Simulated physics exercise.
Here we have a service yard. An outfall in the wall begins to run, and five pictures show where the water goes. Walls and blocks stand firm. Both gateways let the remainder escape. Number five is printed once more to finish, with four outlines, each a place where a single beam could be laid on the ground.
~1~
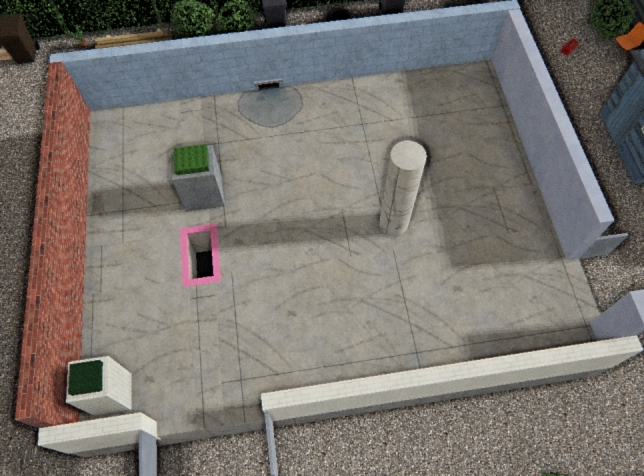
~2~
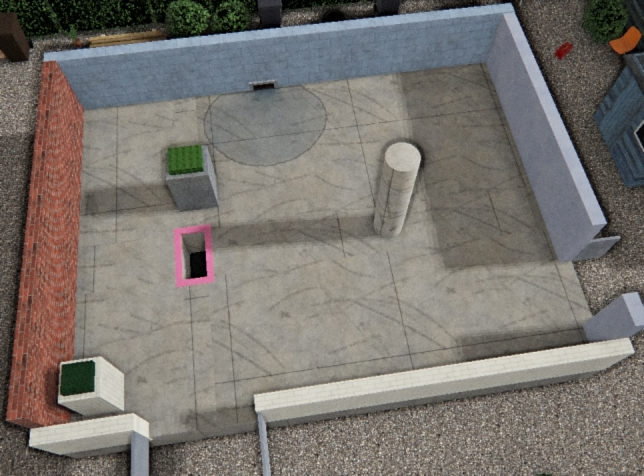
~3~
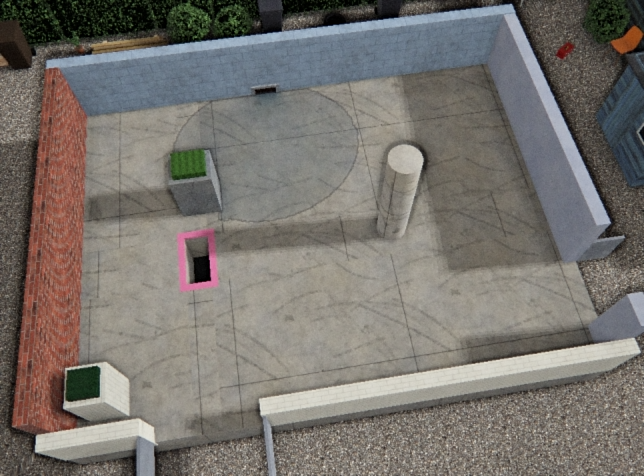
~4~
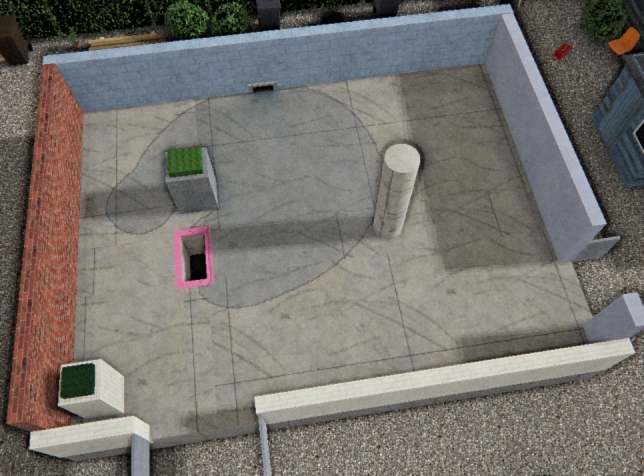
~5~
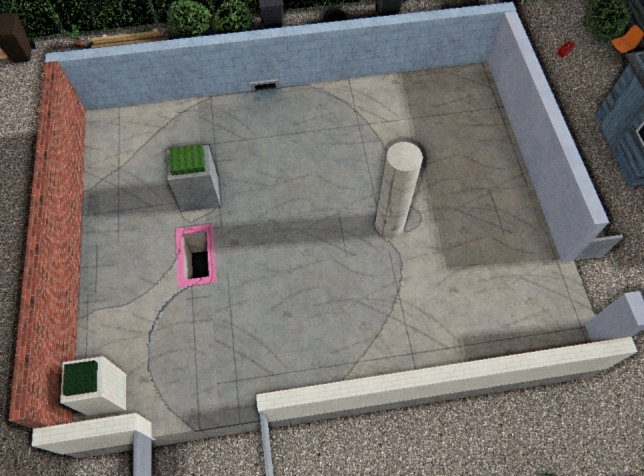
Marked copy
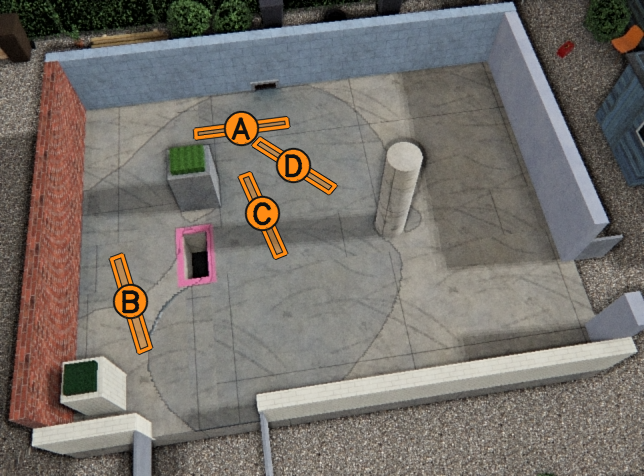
We see a walled yard from above, with a pillar, planters and a pink-edged drain, as a shallow sheet of water spreads from the blue back wall, passes the planter, surrounds the drain and reaches the front wall.
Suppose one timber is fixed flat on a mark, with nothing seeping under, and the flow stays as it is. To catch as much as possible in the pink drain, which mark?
B beats the others.
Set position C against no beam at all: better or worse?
Worse.
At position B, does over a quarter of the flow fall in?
No, it does not.
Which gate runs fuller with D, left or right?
More leaves on the left.
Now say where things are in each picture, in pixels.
Outfall at (269, 85); pink drain at (200, 254); open gate at (212, 413); open gate at (578, 291); 2 % of the ground under water, visible out to (255, 120); pink drain still dry, in the first frame.
In the second frame, 7 % of the ground under water, visible out to (290, 157); pink drain still dry.
In the third frame, 15 % of the ground under water, visible out to (273, 216); pink drain still dry.
In the fourth frame, 27 % of the ground under water, visible out to (247, 300); pink drain taking water.
In the fifth frame, 46 % of the ground under water, visible out to (188, 375); pink drain taking water.
In orange, A from (195, 134) to (287, 122); B from (116, 257) to (144, 349); C from (245, 175) to (280, 255); D from (257, 142) to (332, 189).
Choosing A, about 3 % of the stream goes into the pink drain, about 94 % out by the gates.
Choosing B, about 12 % of the stream goes into the pink drain, about 84 % out by the gates.
Choosing C, about 7 % of the stream goes into the pink drain, about 88 % out by the gates.
Choosing D, about 7 % of the stream goes into the pink drain, about 90 % out by the gates.
